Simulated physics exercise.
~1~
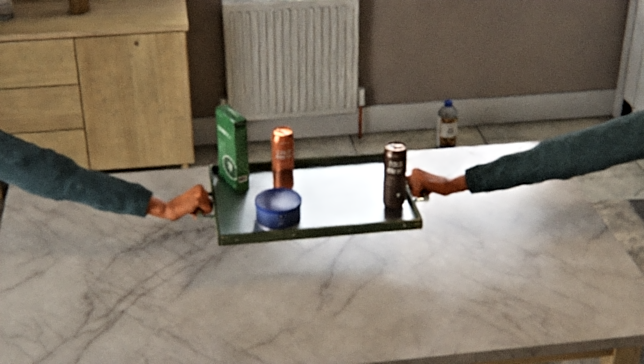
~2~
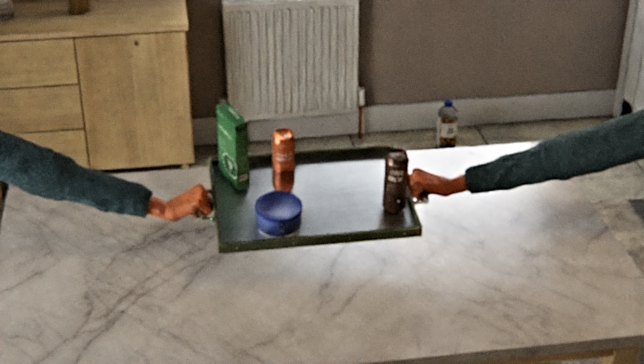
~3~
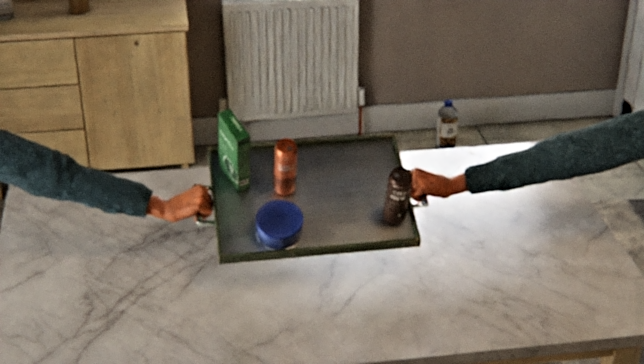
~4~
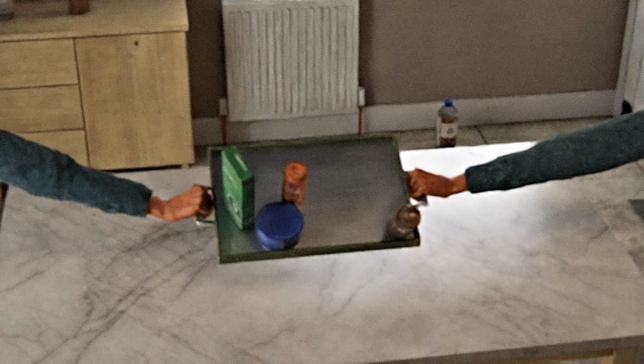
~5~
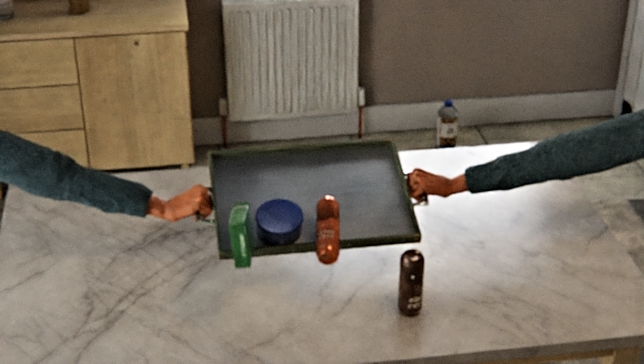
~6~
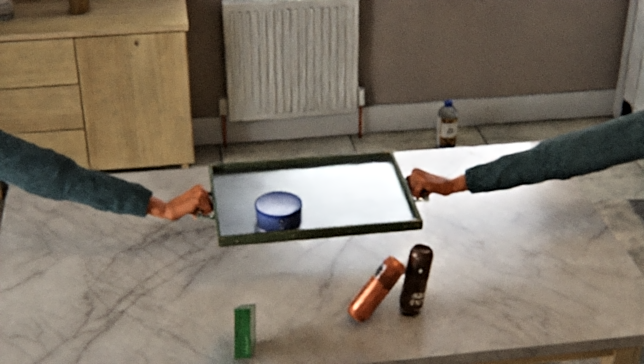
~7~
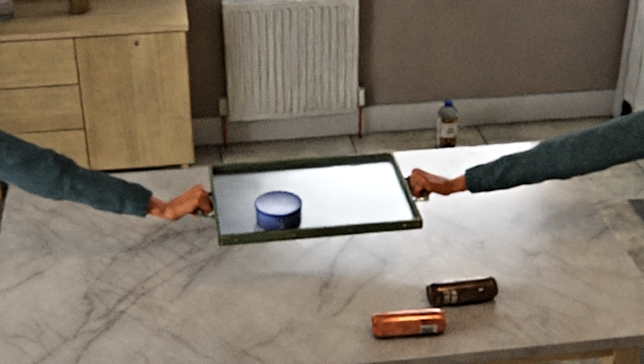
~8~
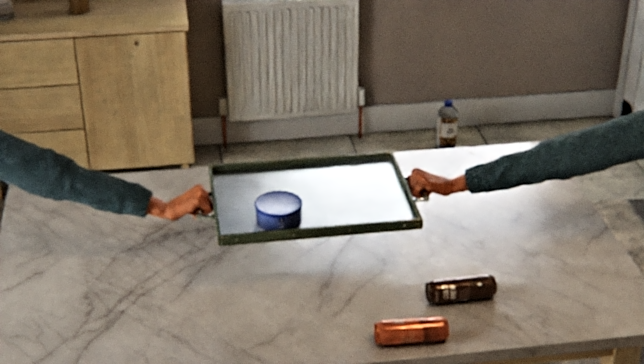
Two hands tipping a tray towards the viewer, spilling two cans and a green packet, then levelling it with the blue tub aboard.
